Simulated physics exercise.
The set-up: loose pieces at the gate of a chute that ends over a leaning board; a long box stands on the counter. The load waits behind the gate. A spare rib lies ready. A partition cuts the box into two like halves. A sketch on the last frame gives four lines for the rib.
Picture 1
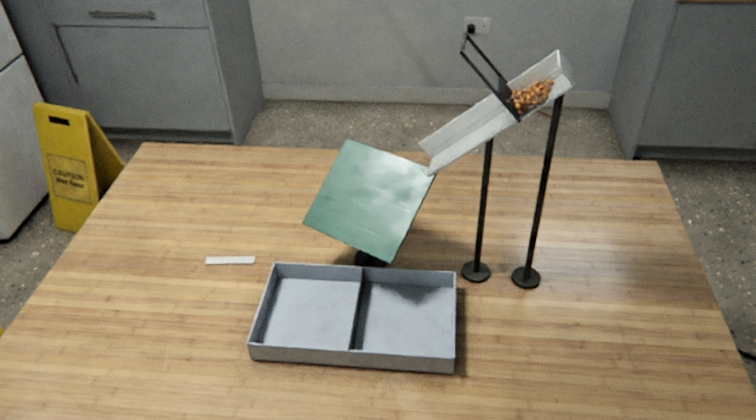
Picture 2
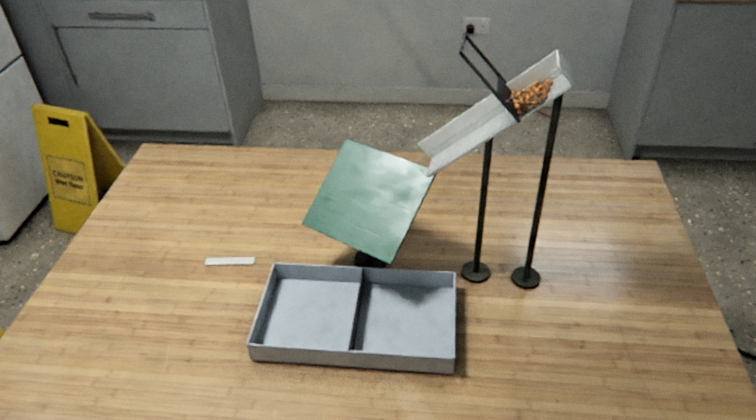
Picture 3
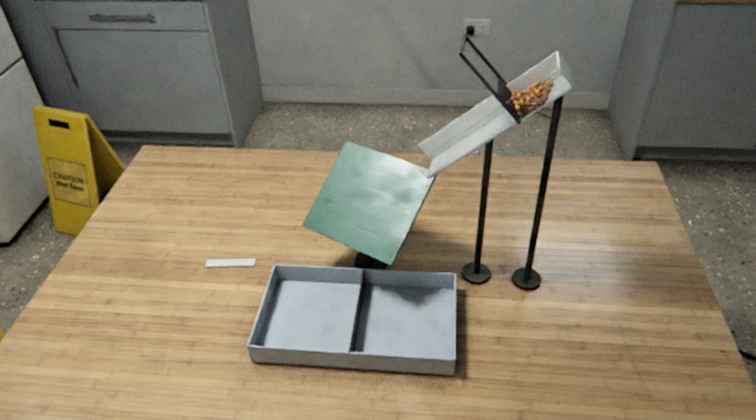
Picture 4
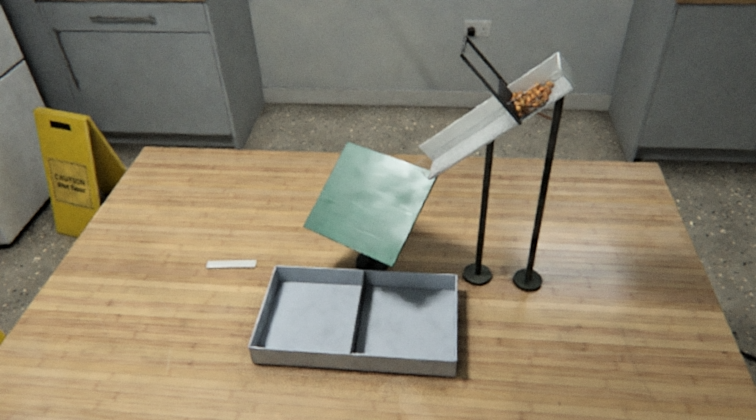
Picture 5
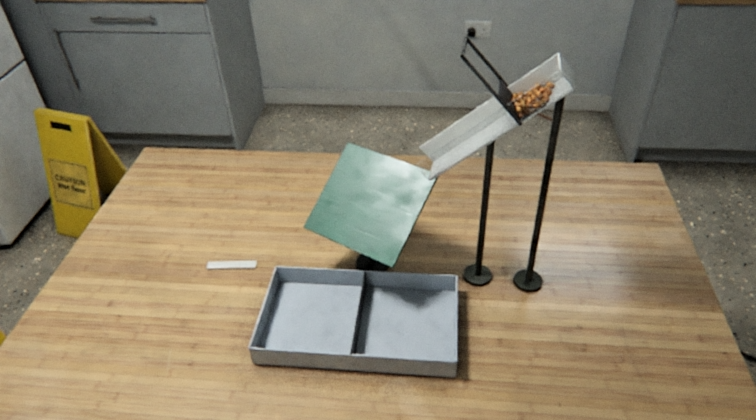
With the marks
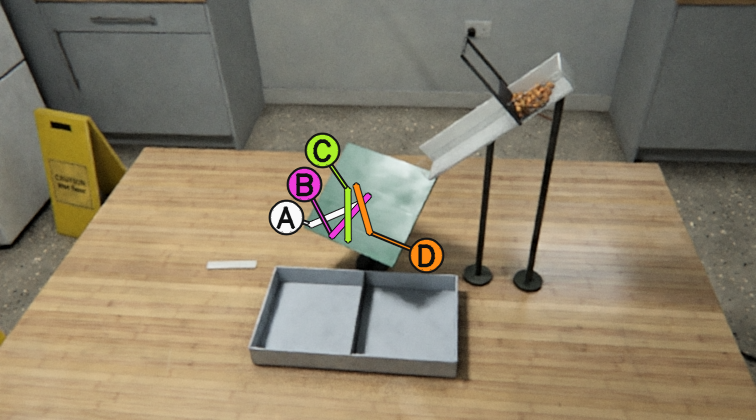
A green board leans at a slant on a wooden counter seen from above in a grey-cabineted kitchen, a yellow caution sign standing on the floor at left. A pale chute on two black stands slopes down from the right toward it, orange-brown pieces held behind a dark gate, with a divided grey box in front and a small white strip at left. Nothing visibly moves except a very slight drift of the view.
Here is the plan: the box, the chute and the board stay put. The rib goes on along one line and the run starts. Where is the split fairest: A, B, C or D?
D is best.
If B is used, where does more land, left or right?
Left.
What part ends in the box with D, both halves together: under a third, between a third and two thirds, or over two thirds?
Over two thirds.
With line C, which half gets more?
The left half.
On the marked copy, line A from (358, 204) to (311, 224); line B from (368, 196) to (332, 235); line C from (347, 189) to (348, 239); line D from (356, 185) to (369, 232).
Choosing A, of what is caught, all in the left half, none in the right.
Choosing B, of what is caught, all in the left half, none in the right.
Choosing C, of what is caught, nearly all in the left half, a stray few in the right.
Choosing D, of what is caught, about two thirds in the left half, about a third in the right.
